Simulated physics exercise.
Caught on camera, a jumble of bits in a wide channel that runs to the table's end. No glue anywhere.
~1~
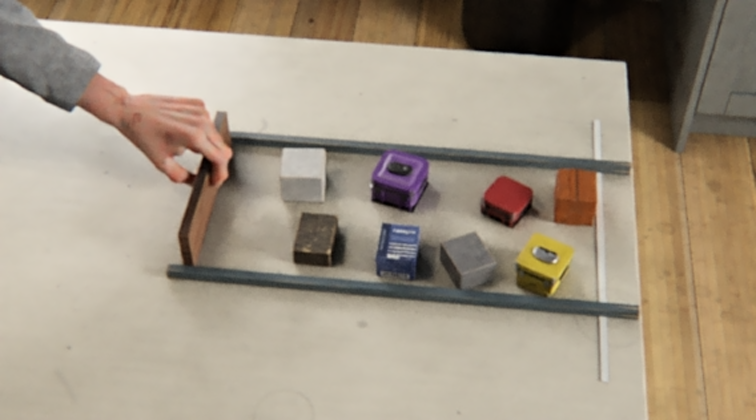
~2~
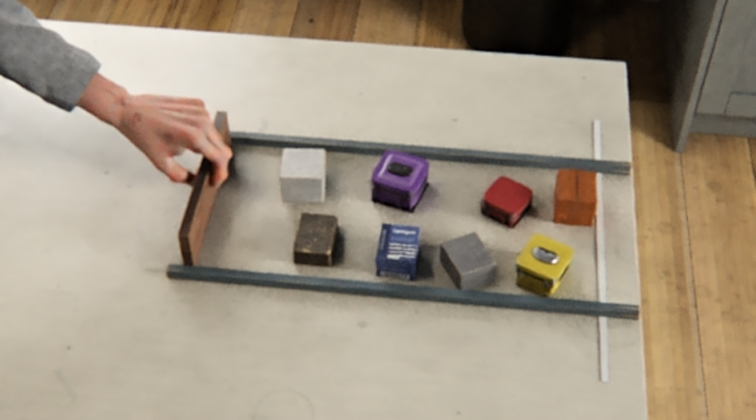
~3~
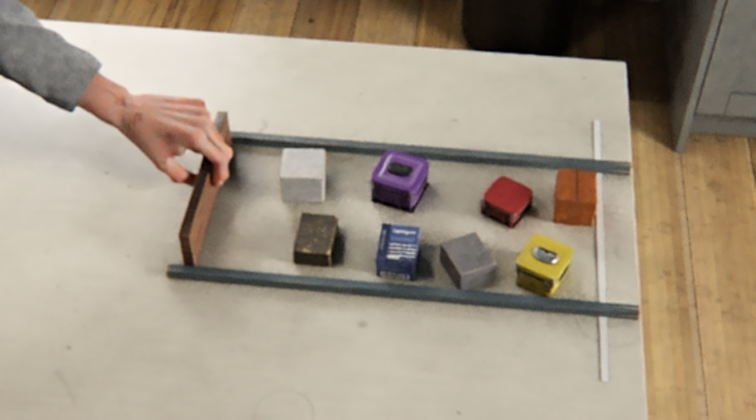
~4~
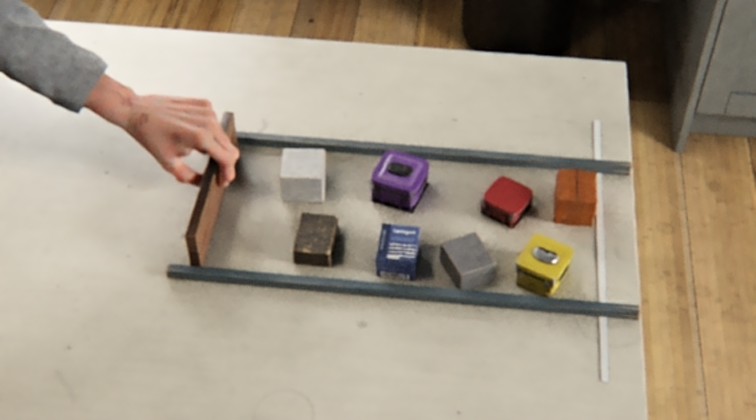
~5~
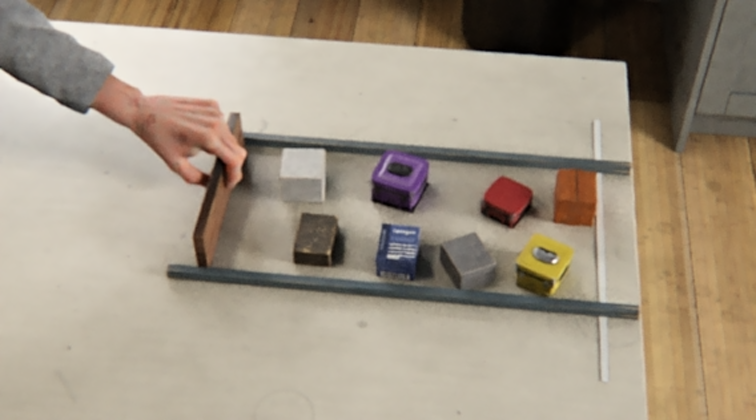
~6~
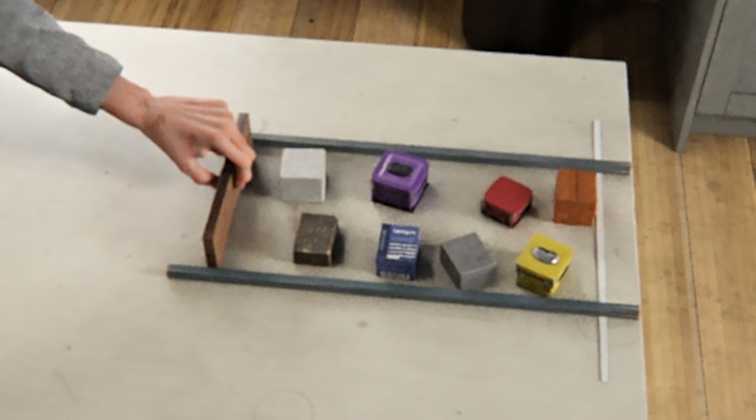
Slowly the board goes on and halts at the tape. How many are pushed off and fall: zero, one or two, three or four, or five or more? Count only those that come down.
As it turns out, the number that fall off is five or more.
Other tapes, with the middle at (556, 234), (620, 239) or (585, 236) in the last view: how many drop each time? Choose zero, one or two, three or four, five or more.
One after another: Three to four; more than four; five or over.
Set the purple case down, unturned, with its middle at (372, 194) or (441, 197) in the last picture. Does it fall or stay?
The purple case goes over; goes over.
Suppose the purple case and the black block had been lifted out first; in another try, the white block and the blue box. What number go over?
First 4, then 4.
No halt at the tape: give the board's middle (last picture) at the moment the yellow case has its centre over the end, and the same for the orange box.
For the yellow case at (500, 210), for the orange box at (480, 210).
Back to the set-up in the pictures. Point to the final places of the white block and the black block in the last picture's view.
Near (623, 202) and (621, 265).
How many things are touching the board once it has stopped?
In contact: 2.
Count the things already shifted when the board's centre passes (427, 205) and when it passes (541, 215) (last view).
By then 8, and 8.
Soon after, none off yet; orange box at rest near (575, 197); yellow case at rest near (543, 266); red case at rest near (507, 202).
At rest, the number that fall off is five or more; fallen, purple case, blue box, grey block, red case, yellow case and orange box.
